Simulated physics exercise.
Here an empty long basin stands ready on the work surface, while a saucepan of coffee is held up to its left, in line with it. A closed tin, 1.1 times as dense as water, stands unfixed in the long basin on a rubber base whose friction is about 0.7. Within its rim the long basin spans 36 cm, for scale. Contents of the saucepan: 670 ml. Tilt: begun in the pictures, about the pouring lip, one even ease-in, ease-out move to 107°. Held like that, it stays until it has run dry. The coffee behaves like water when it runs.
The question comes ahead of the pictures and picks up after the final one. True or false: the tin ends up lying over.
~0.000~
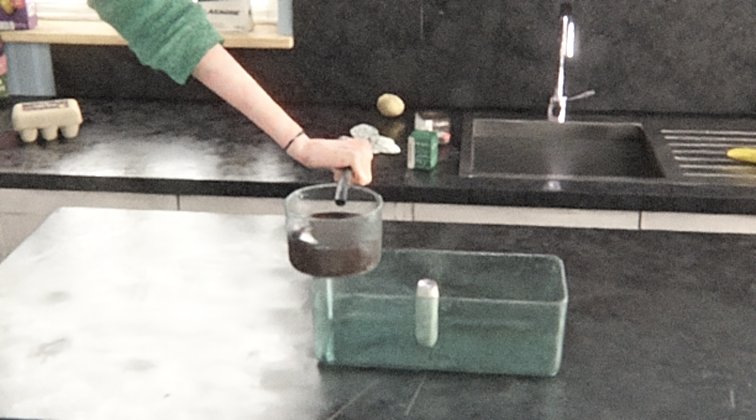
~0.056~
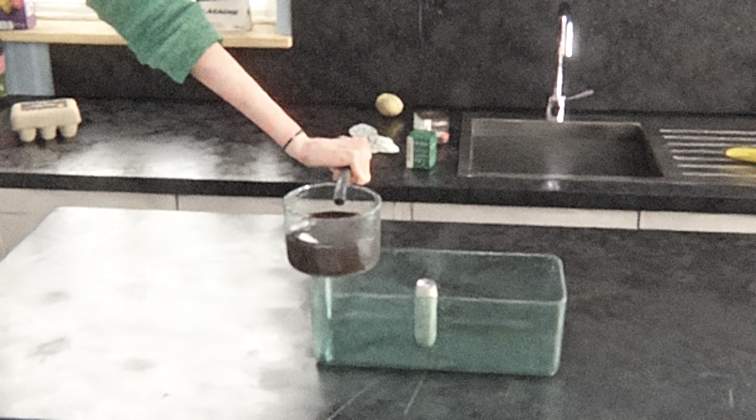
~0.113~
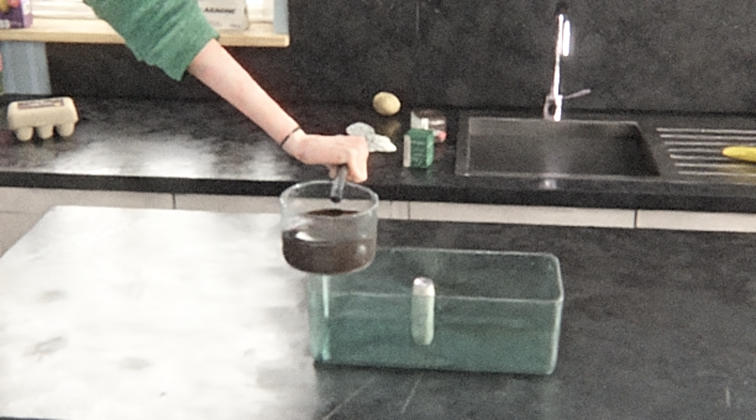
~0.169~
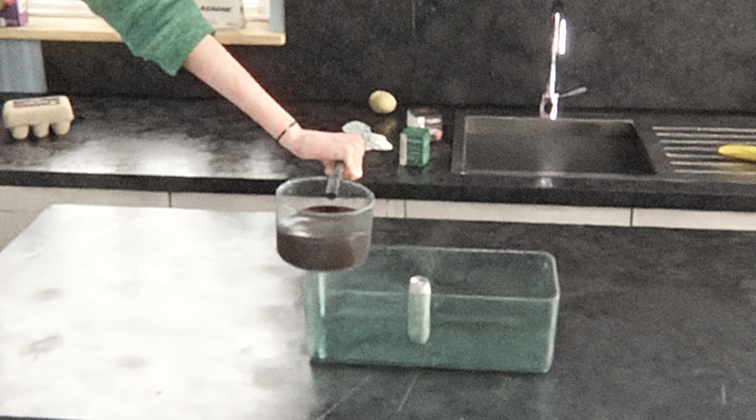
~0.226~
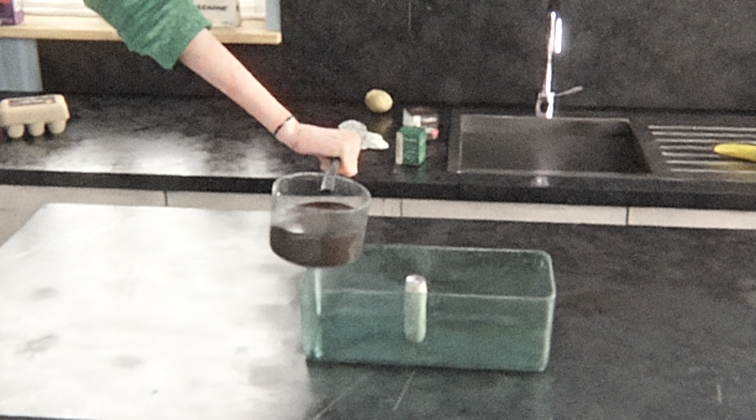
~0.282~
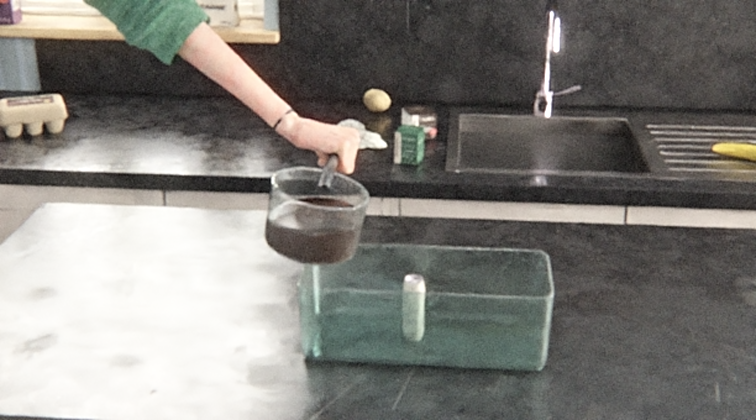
False.
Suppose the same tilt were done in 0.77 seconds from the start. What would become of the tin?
Well, the tin simply holds firm.
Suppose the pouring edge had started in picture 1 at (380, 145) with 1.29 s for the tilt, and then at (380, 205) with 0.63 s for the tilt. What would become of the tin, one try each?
The tin stays vertical the first time and stays vertical the second time.
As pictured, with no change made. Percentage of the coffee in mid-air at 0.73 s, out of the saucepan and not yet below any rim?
Estimate: Some 14 % of the total.
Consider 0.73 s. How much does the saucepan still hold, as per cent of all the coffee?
At that time about 84 in a hundred parts are still held.
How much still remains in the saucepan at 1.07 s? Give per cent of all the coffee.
Remaining share: Approx. 22 %.
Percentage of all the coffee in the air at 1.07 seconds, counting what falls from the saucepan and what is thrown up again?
Something like 24 per cent of the total.
By 0.73 s the tilt is 65° and 85 per cent is still to pour; the tin stands where it began.
By 1.07 s the tilt is 99° and 22 per cent is still to pour; the tin stands where it began.
By 1.41 s the tilt is 107° and 1 per cent is still to pour; the tin stands where it began.
By 1.79 s the tilt is 107° and 0 per cent is still to pour; the tin stands where it began.
At rest the tin stands where it began.
